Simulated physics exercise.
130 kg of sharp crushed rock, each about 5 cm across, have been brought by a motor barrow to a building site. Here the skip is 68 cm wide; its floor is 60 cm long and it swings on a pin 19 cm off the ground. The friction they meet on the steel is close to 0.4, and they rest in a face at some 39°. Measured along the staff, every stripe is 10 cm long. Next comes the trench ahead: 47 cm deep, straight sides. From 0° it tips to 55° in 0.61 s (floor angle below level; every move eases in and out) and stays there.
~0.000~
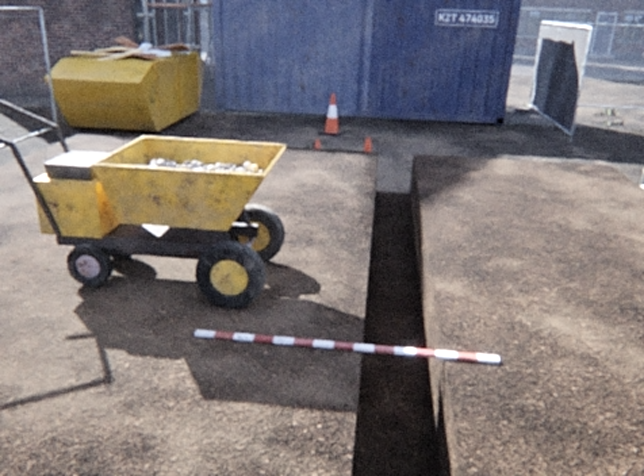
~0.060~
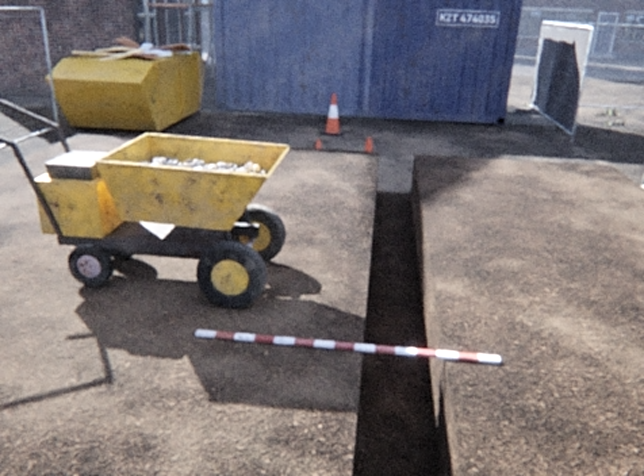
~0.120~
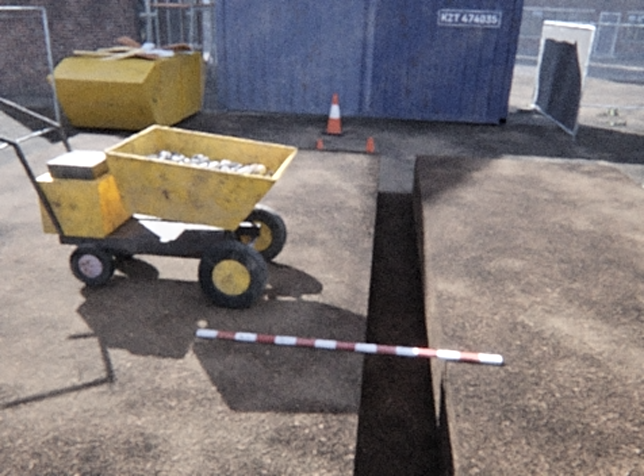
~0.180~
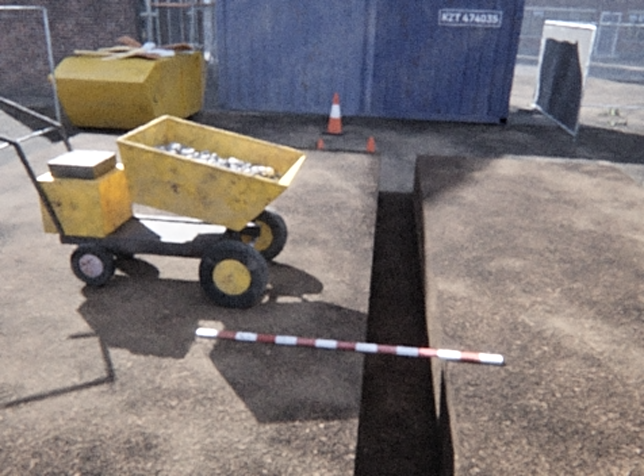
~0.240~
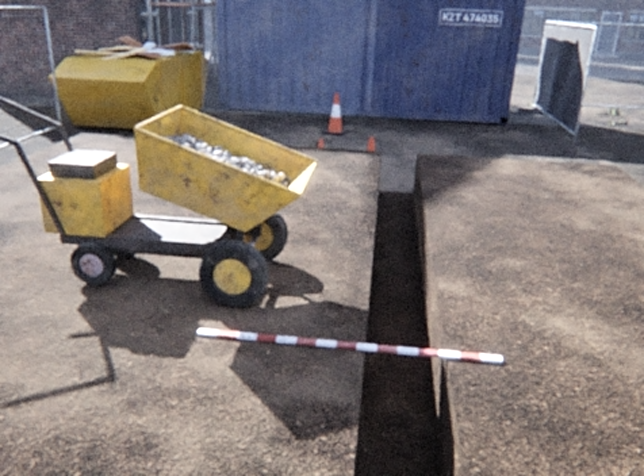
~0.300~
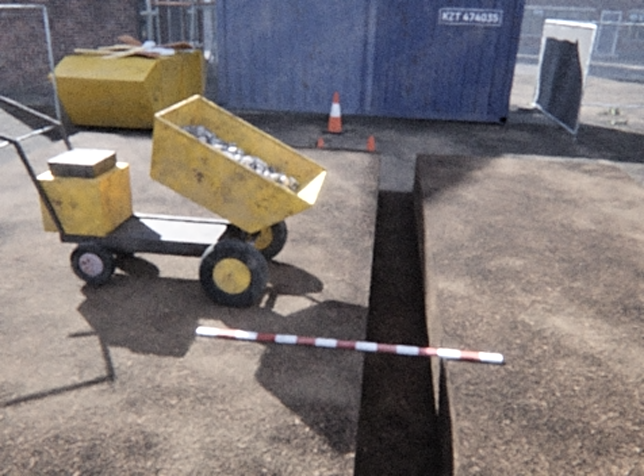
On a building site with a blue container, a small yellow motor barrow stands left of a narrow trench, its skip full of stones, and the skip's rear end lifts steadily until it slants down toward the right.
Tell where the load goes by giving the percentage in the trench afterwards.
About 20 per cent of the load is in the trench.
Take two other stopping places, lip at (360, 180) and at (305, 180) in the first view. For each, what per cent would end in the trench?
Around 0 and then 15 percent.
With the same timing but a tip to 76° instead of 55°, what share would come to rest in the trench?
It would be near 80 per cent.
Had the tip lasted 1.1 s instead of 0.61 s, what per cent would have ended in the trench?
Roughly 0 per cent.
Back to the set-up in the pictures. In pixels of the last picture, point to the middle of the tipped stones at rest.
(407, 362).
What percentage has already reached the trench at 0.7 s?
Close to 0 per cent at that time.
After 0.5 s the floor is at 47°; 100 % in the skip; the foremost stones are at (310, 217).
After 0.7 s the floor is at 55°; 99 % in the skip, 1 % short of the trench; the foremost stones are at (362, 243).
After 1.1 s the floor is at 55°; 82 % in the skip, 4 % short of the trench, 14 % in the trench; the foremost stones are at (431, 363).
After 3.0 s the floor is at 55°; 76 % in the skip, 3 % short of the trench, 20 % in the trench; the foremost stones are at (435, 343).
